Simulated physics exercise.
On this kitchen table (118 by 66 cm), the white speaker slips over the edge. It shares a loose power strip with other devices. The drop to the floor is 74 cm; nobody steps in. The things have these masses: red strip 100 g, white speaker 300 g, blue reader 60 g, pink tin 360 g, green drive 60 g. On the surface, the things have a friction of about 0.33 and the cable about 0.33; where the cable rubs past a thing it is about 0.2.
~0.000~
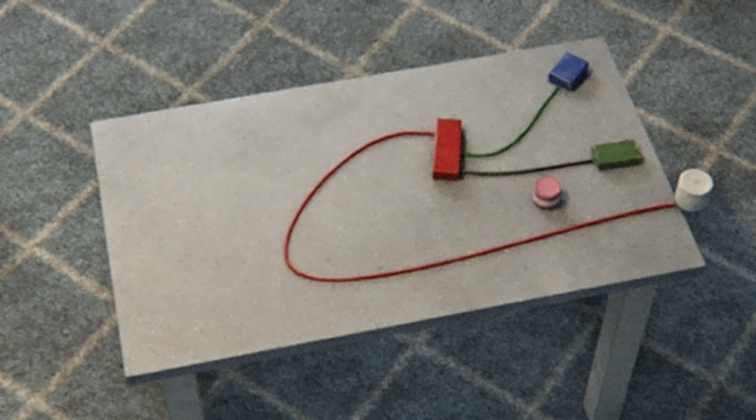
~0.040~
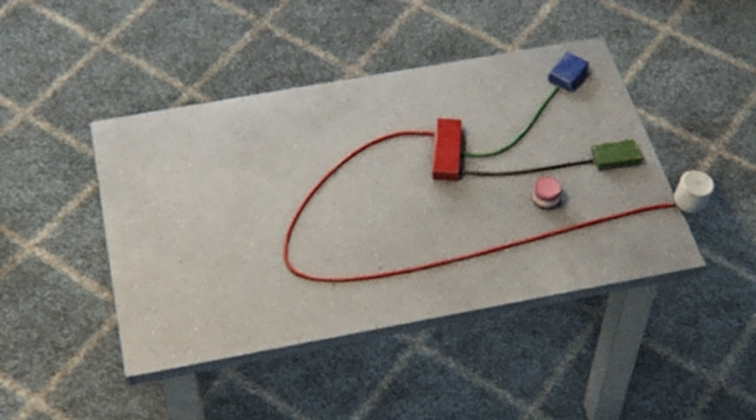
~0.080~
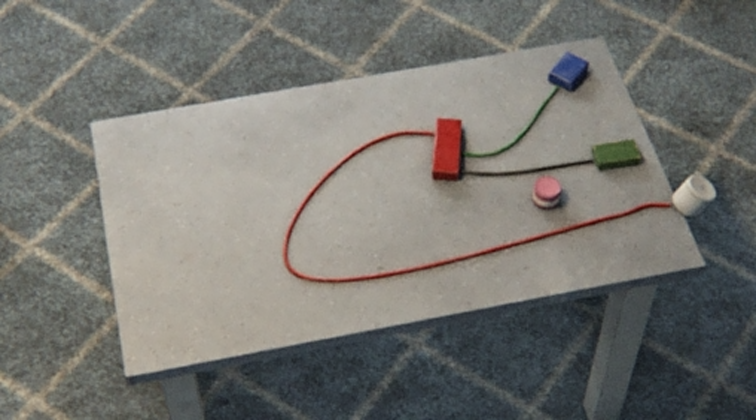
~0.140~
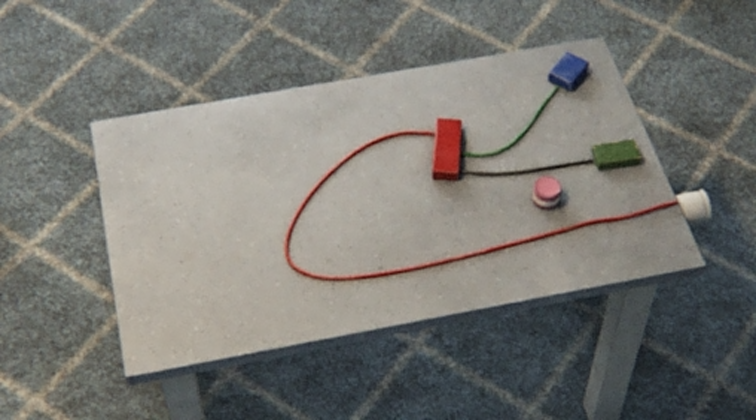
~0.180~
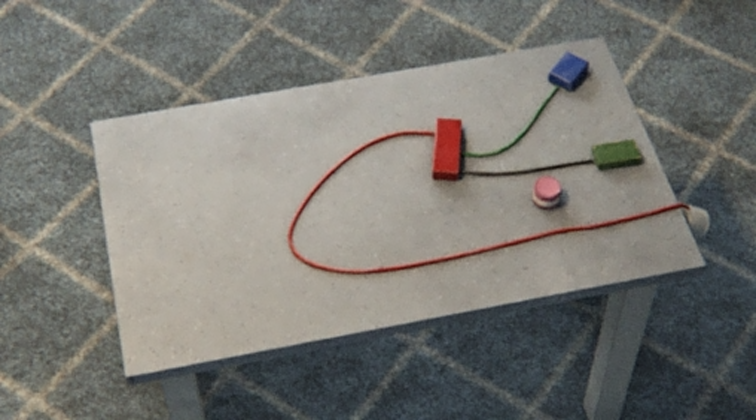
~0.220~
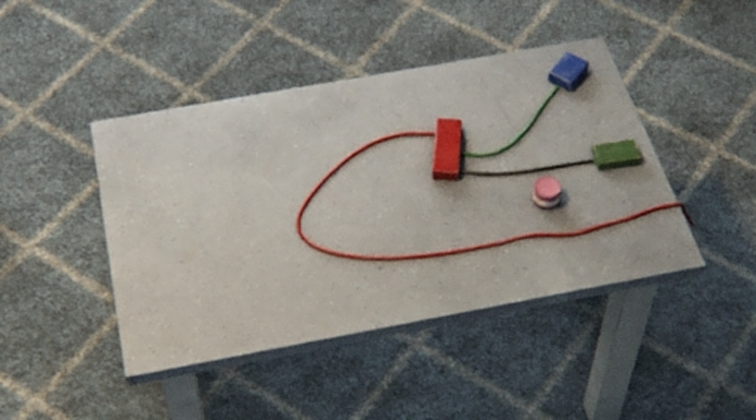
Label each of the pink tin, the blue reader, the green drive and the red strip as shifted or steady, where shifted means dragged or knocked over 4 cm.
Labels: Pink tin steady, blue reader steady, green drive steady, red strip shifted.
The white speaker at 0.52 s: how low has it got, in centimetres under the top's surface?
Depth: About 70 cm.
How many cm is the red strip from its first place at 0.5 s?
Some 2 cm.
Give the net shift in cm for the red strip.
It ends up some 7 cm from the start.
At 0.5 s, the strip's end of the red cable at (432, 144); red strip 2 cm off its start, white speaker over the edge.
At 0.8 s, the strip's end of the red cable at (453, 169); red strip 6 cm off its start, white speaker over the edge.
At 1.1 s, the strip's end of the red cable at (454, 169); red strip 7 cm off its start at (478, 150), white speaker over the edge.
At 1.4 s, the strip's end of the red cable at (454, 169); red strip 7 cm off its start, white speaker over the edge.
At 2.6 s, the strip's end of the red cable at (454, 169); red strip 7 cm off its start at (478, 150), pink tin 0 cm off its start at (548, 186), blue reader 0 cm off its start at (569, 67), green drive 0 cm off its start at (617, 151).
